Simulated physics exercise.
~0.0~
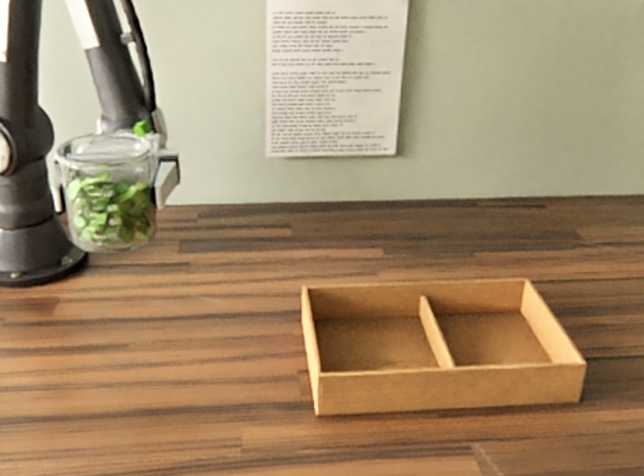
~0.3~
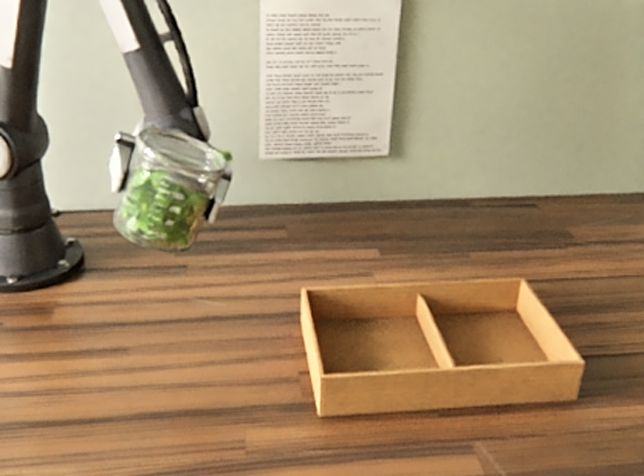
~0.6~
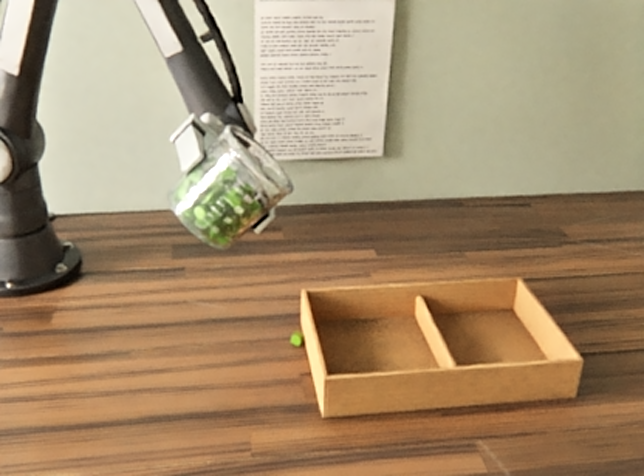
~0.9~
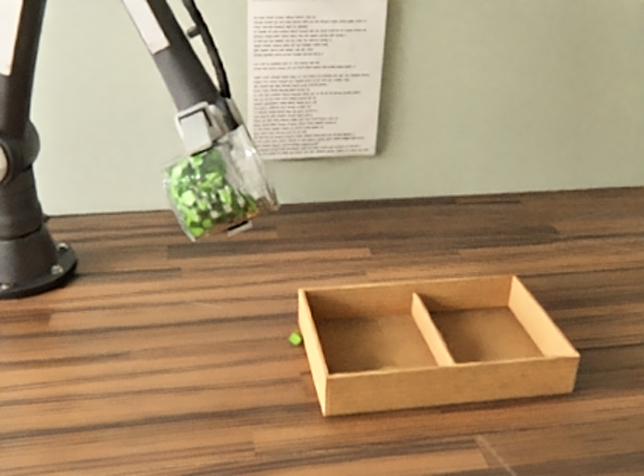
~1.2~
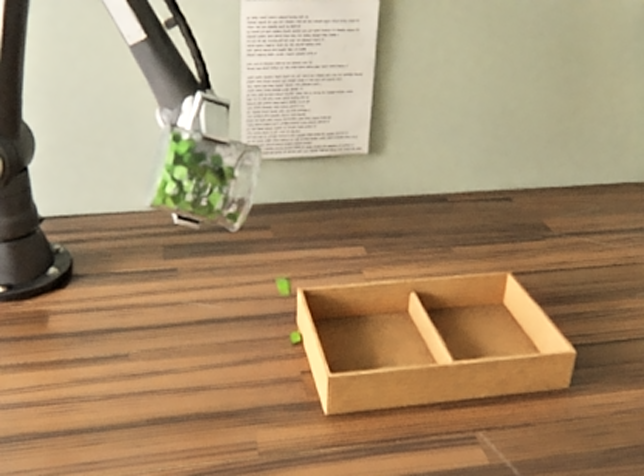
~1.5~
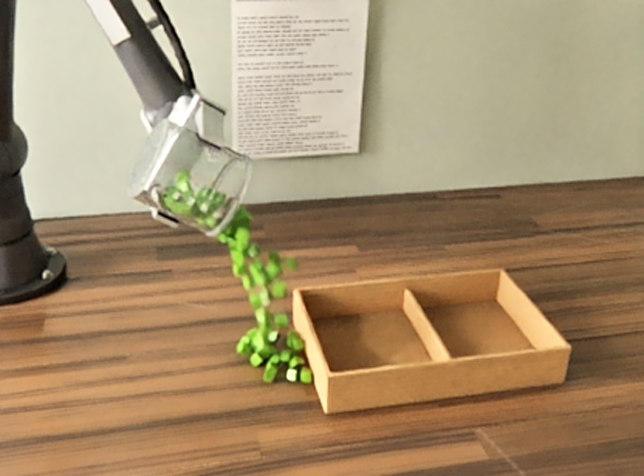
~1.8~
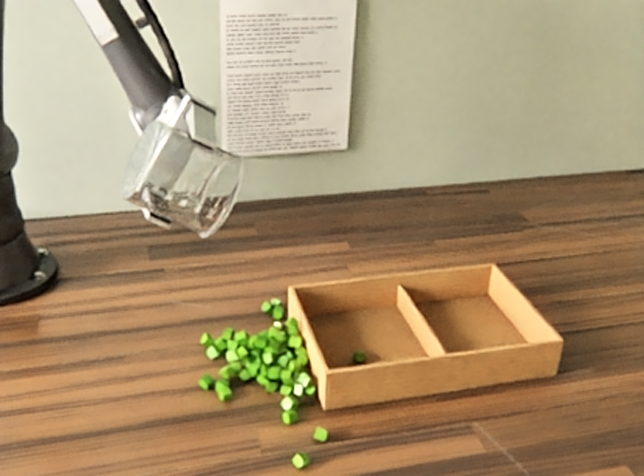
To begin with, a robot arm at the left holds a clear beaker of small green pieces above a wooden table, where an open tan box with two compartments sits. The arm carries the beaker right towards the box, leaning it over, and a stray piece lands beside the box. It then draws back slightly left while tipping the beaker further, and another piece drops out. Soon the green cubes pour down in a stream, short of the box. At the end the upturned beaker is empty, nearly all the cubes lie scattered on the table left of the box, and barely any are inside.
